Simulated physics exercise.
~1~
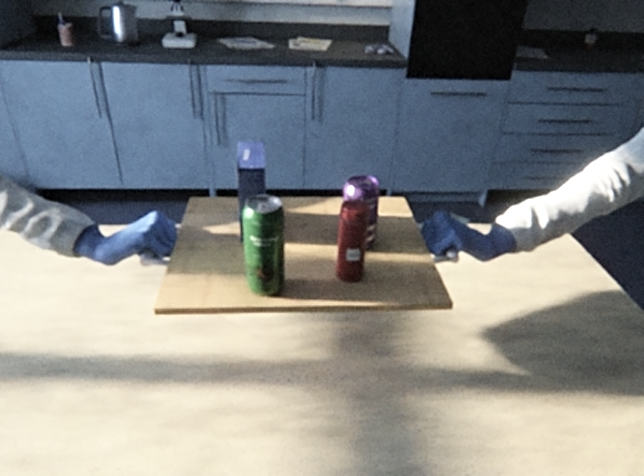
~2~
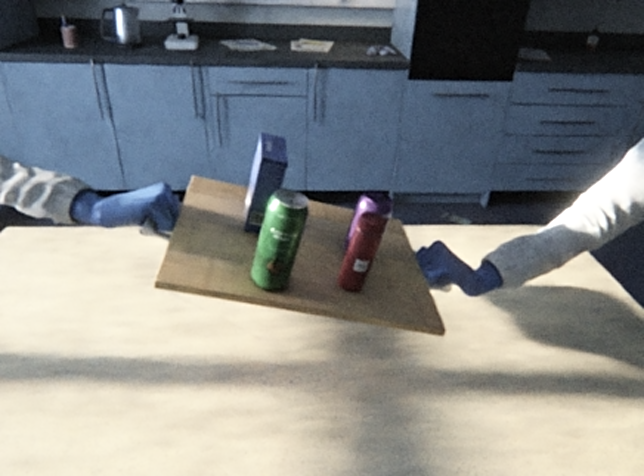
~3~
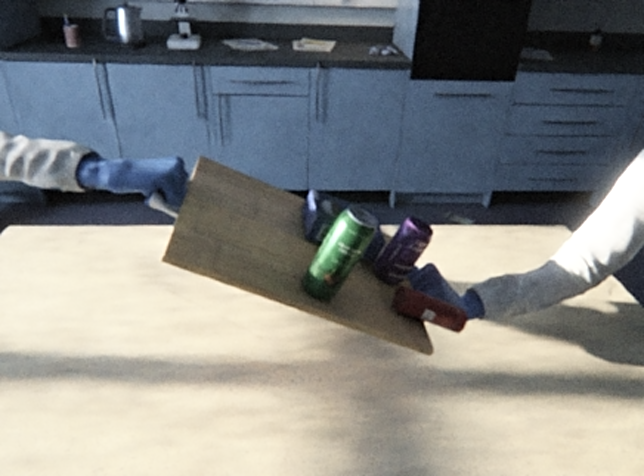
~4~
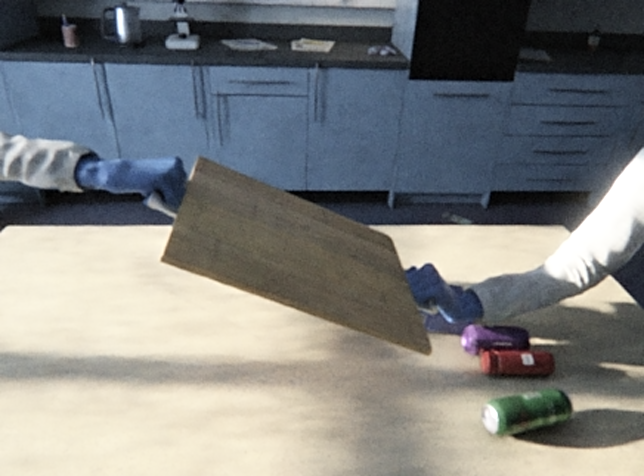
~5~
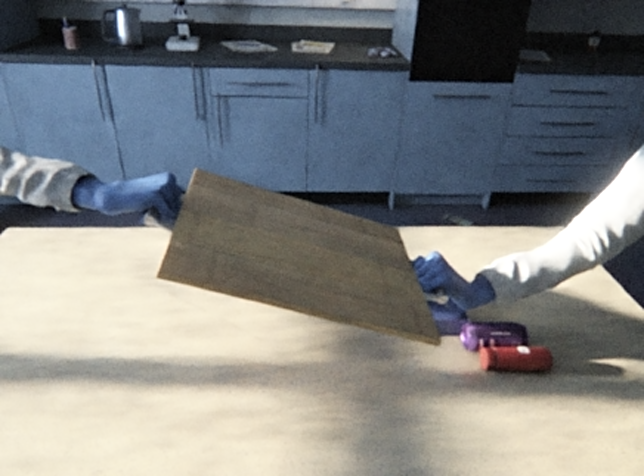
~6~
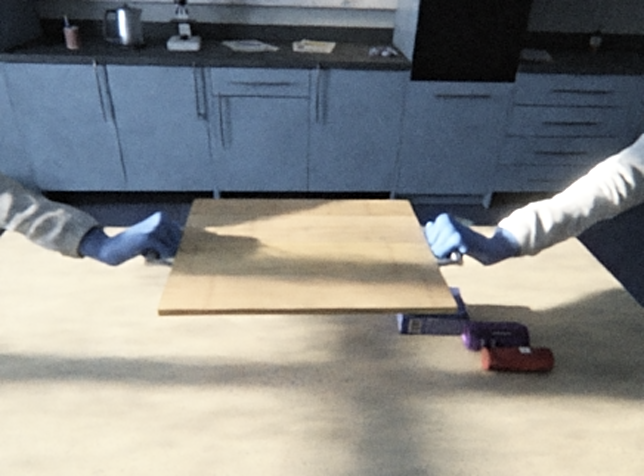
Two blue-gloved hands hold a flat wooden board above a pale table in a dim kitchen, seen from across the table towards grey-blue cabinets. On it stand a green can at the front, a blue packet behind, and a red shaker and purple can to the right. The board tips down to the right, and the items lean, topple and slide that way. The red shaker leaves first, then the purple can and blue packet, with the green can last. The hands level the empty board, leaving red, purple and blue items lying beneath its right side, the green can gone from view.
